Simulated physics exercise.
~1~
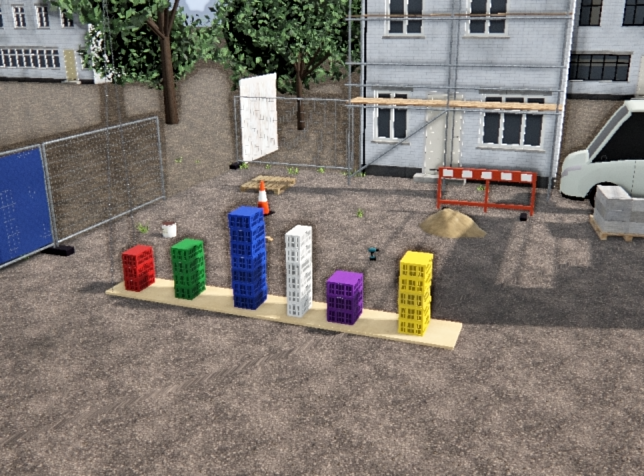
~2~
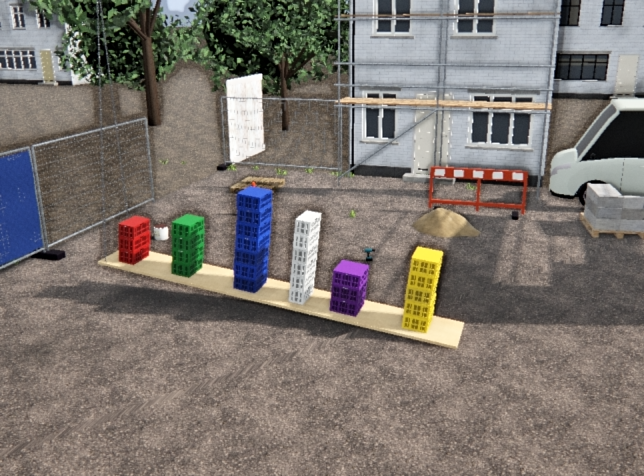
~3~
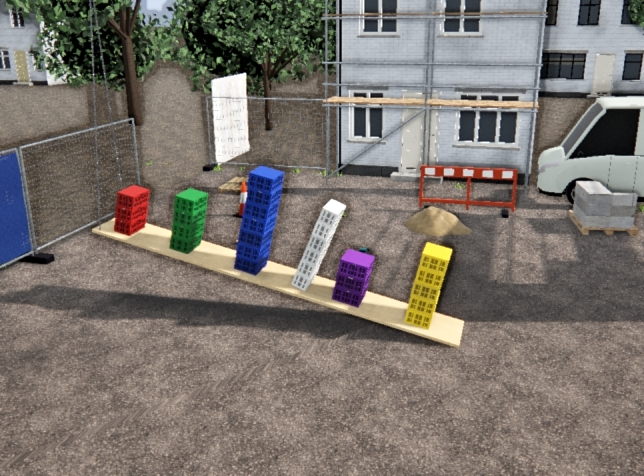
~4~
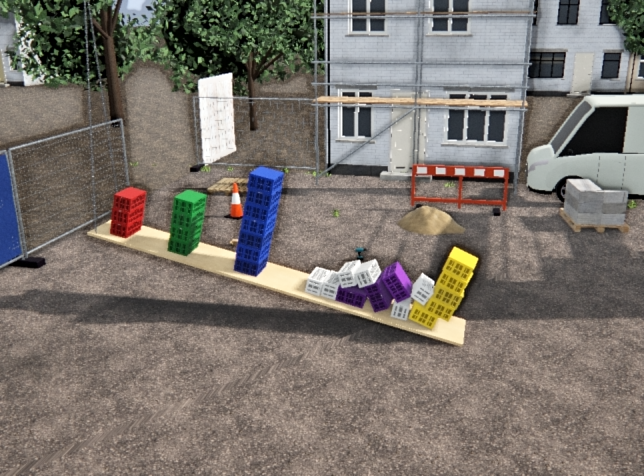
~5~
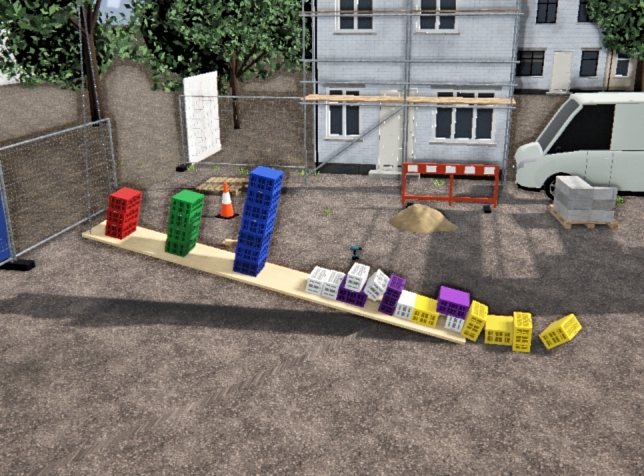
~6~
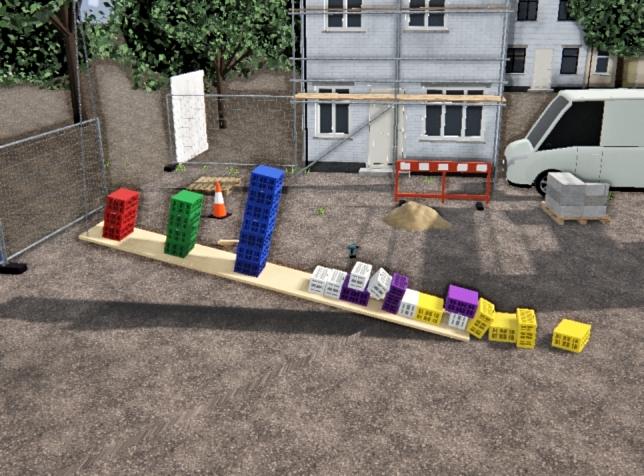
Long plank tilting up at its left end, white crate stack toppling into purple and yellow, while red, green and blue stay standing.
